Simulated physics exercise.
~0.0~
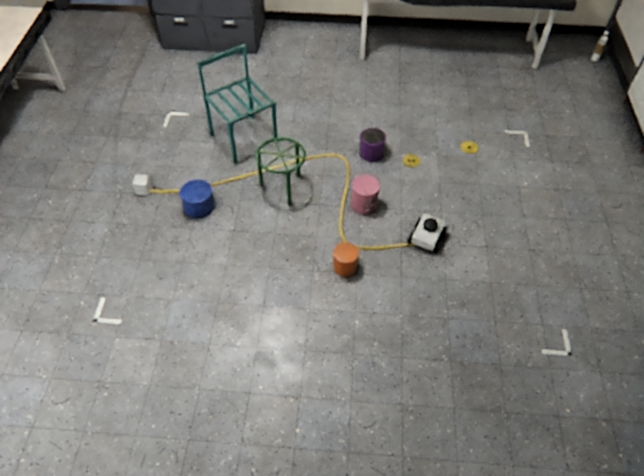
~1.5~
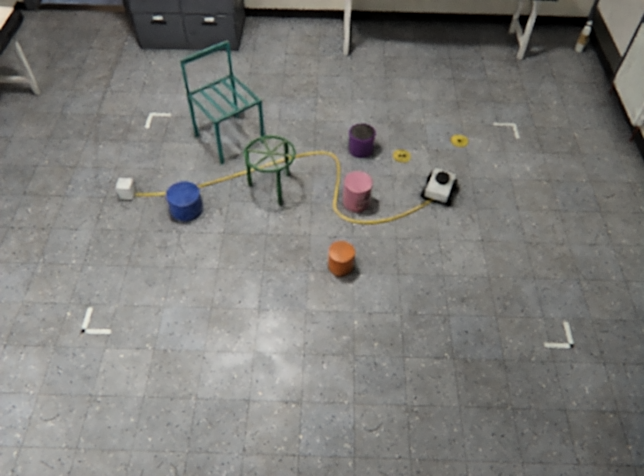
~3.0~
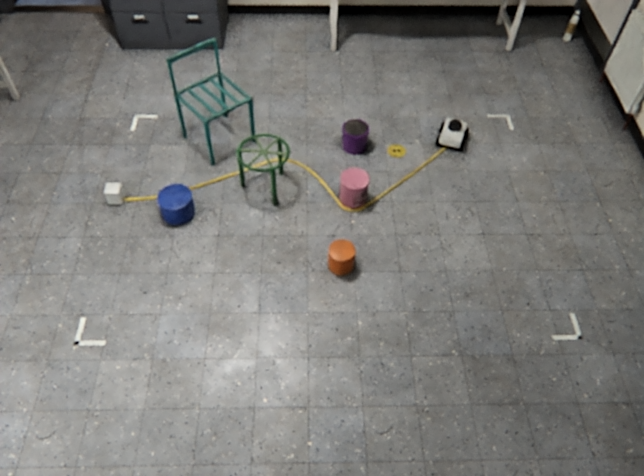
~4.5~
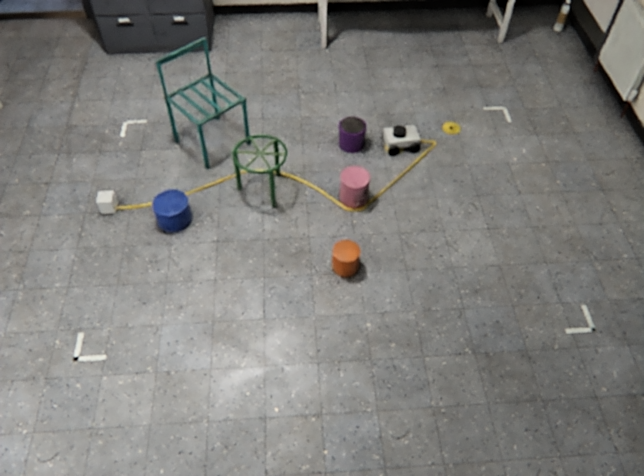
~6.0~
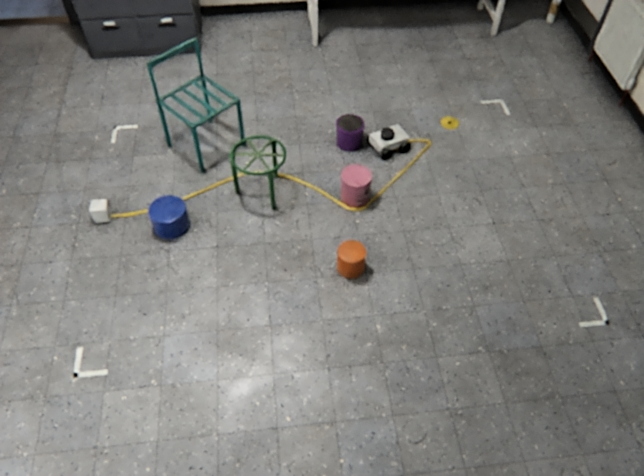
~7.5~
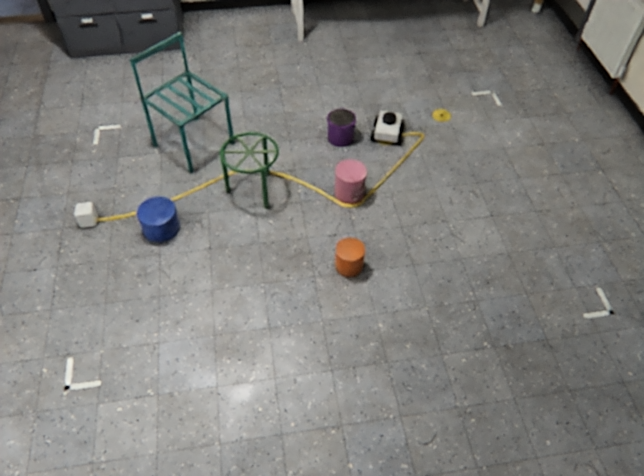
A small white cart with a black top trails a yellow lead across a grey tiled floor, seen from high above as the view drifts slightly sideways. The lead runs from a white block at the left, past a blue tub, beneath a green stool and around the buckets; a teal chair, purple pot, pink bucket and orange tub stand nearby. The cart drives away up the floor to the farther yellow mark, and the lead slides off the orange tub and catches against the pink bucket. It then moves left to the other mark beside the purple pot and stops, everything else still standing.
